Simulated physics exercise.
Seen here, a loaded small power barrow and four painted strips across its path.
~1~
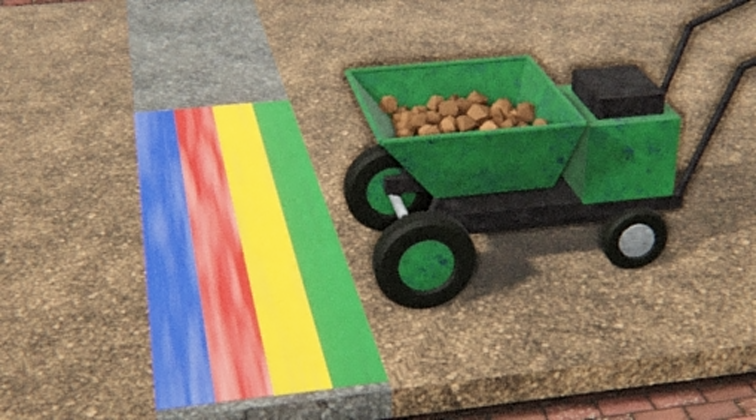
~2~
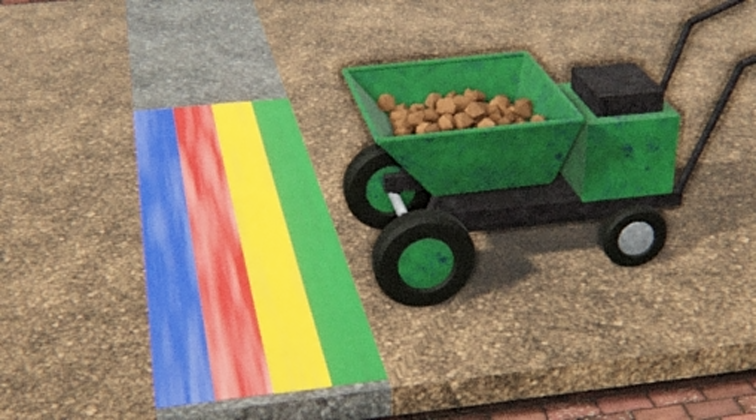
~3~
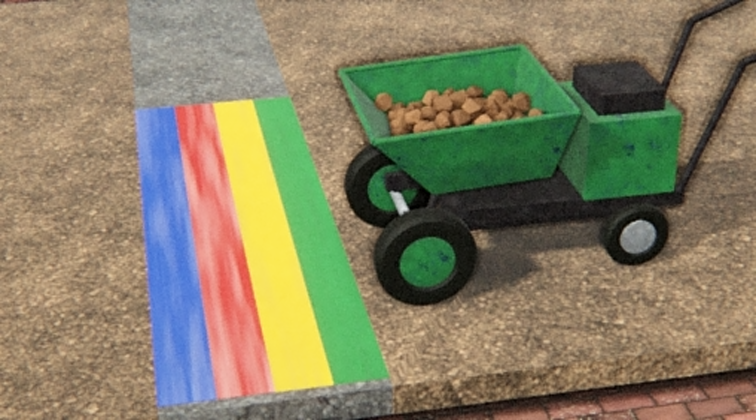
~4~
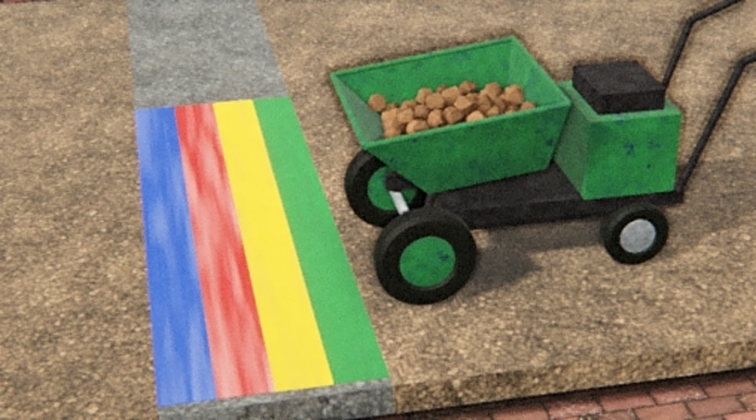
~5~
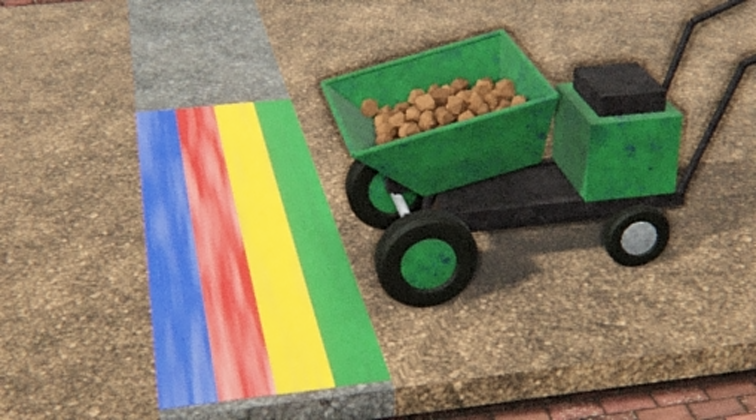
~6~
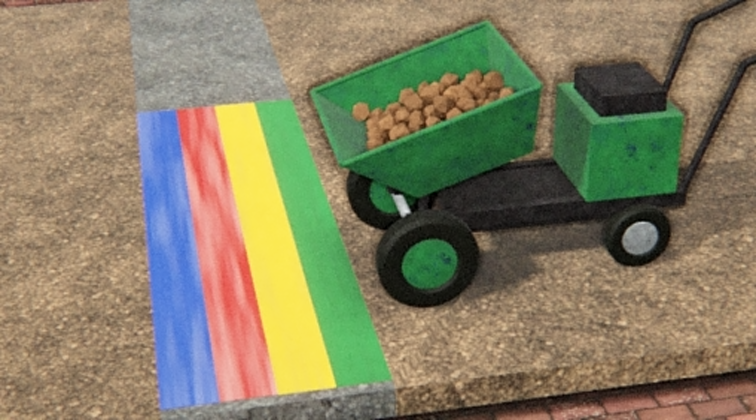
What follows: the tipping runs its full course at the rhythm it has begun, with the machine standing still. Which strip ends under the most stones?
Most covered: The red band.
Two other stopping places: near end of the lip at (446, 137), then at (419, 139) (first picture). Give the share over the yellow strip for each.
In turn 40 and 40 in a hundred.
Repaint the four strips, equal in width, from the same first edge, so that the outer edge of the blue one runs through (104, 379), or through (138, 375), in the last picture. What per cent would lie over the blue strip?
About 10 and 20 per cent.
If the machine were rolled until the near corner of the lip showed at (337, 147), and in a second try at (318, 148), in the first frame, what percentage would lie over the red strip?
Roughly 30 per cent, and 10 per cent.
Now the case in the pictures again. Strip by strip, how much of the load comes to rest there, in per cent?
In per cent, green strip 0, yellow strip 15, red strip 40 and blue strip 25.
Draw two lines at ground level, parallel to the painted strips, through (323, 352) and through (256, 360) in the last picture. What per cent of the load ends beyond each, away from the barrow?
The first gives 90 %, the second 60 %.
Just after the last frame, skip tipped steeply; every one in the skip.
A moment on, skip tipped right over; the larger part in the skip; just a few over the yellow strip; about a tenth over the red strip.
Further on, skip tipped right over; roughly a quarter in the skip; about a tenth over the yellow strip; roughly a third over the red strip; roughly a quarter over the blue strip; about a tenth off the paint.
When it is over, skip tipped right over; about a tenth in the skip; not one over the green strip; about a tenth over the yellow strip; roughly a third over the red strip; roughly a quarter over the blue strip; about a tenth off the paint.
